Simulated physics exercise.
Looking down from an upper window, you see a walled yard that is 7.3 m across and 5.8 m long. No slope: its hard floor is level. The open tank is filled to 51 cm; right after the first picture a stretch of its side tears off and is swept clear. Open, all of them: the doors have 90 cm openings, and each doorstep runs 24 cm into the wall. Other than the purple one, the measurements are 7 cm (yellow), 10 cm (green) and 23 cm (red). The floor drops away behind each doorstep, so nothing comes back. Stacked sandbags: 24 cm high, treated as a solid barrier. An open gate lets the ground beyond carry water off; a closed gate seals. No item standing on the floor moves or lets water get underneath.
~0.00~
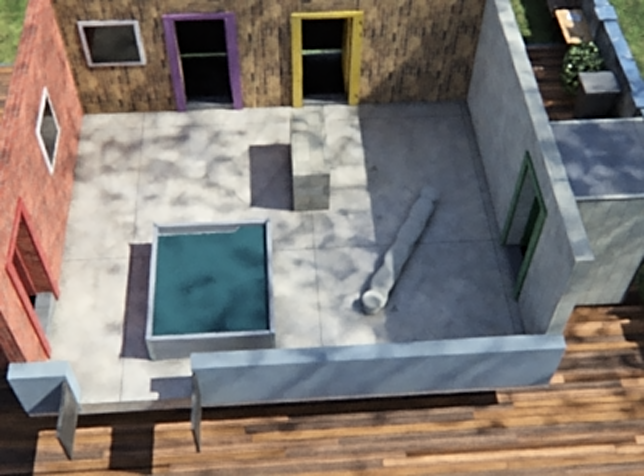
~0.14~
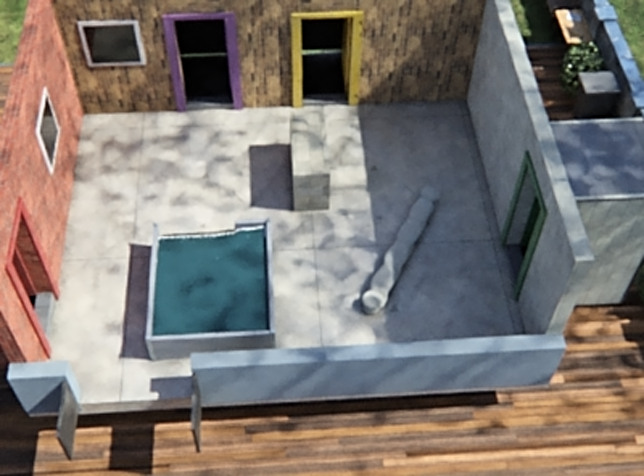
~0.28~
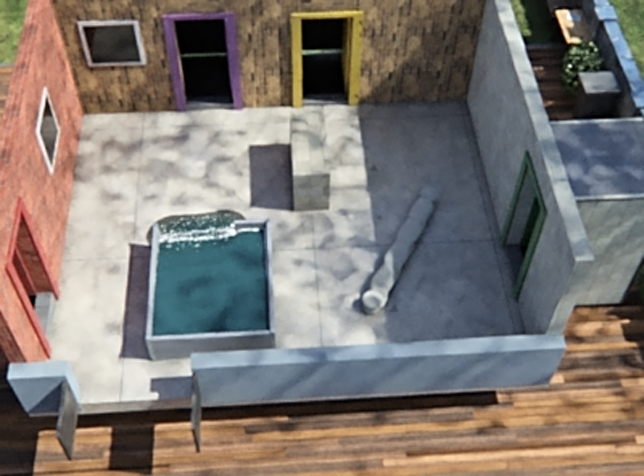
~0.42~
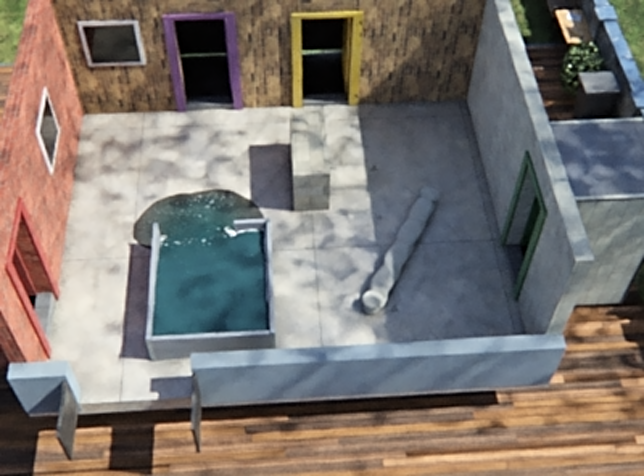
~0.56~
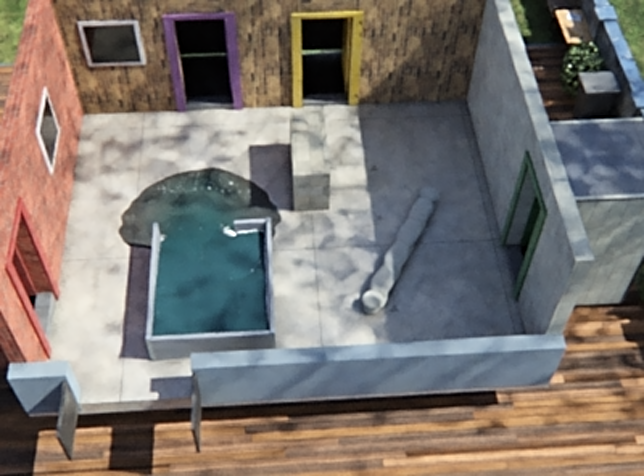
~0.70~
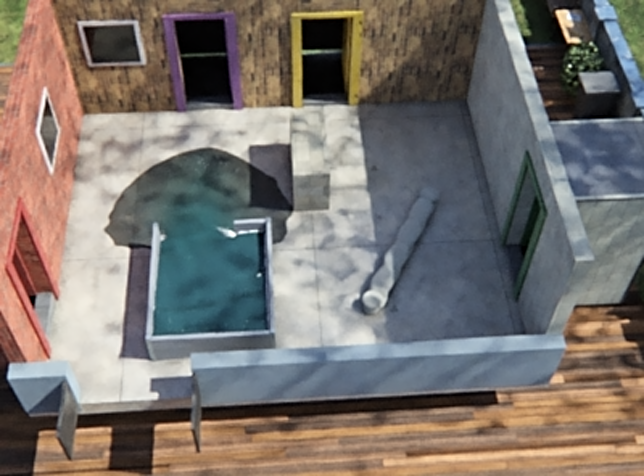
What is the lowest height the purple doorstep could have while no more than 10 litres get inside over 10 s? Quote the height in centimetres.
19 cm.
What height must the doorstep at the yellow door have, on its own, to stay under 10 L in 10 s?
The yellow one would have to be about 6.0 cm high.
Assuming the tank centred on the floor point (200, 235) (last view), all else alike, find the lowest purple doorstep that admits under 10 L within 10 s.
You'd need some 25 cm.
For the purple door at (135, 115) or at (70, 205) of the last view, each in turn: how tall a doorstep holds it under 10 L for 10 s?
About 19 cm for the first and 8.0 cm for the second.
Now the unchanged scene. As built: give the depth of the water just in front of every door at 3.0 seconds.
Centimetres: Yellow = 8, green = 0, red = 0, purple = 20.
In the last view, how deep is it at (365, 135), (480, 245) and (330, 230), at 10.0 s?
The three readings, in order, are 2, 4 and 1 cm.
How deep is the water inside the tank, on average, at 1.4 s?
On average, around 33 cm.
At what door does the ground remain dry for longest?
Final door: Green.
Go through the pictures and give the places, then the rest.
In the first picture, still water, 51 cm deep, in the open tank at (212, 279); the purple door at (206, 69) is dry.
In the second picture, water pours out on the far side and has run 0.3 m, to a hidden place; about 6 cm deep outside, 51 cm at the back.
In the third picture, the front is at (207, 216), 0.7 m from the gap on the far side; 0.8 m2 of floor is wet, 51 cm left at the back.
In the fourth picture, the front is at (201, 195), 1.2 m from the gap on the far side; 1.8 m2 of floor is wet, 51 cm left at the back.
In the fifth picture, water pours out on the far side and has run 1.7 m, to (208, 172); about 5 cm deep outside, 51 cm at the back.
In the sixth picture, water pours out on the far side and has run 2.2 m, to (195, 153); about 4 cm deep outside, 48 cm at the back; 1.1 m in a straight line remain to the purple door at (206, 69).
After 1.4 s water covers 25 % of the floor, deepest (26 cm) near (185, 239); 20 cm at the purple door, 1 litre in over its 13 cm doorstep.
After 3.0 s water covers 35 % of the floor, deepest (26 cm) near (84, 116); 20 cm at the purple door, 46 litres in over its 13 cm doorstep.
After 10.0 s water covers 85 % of the floor, deepest (8 cm) near (81, 136); 7 cm at the purple door, 64 litres in over its 13 cm doorstep.
At the purple door as built, the water arrived by 1.1 s and peaked near 22 cm at 2.4 s.
Run again over the same 10 s with other heights there, 28 litres in over 16 cm, 1 litre over 22 cm. The limit of 10 litres is kept from about 19 cm up.
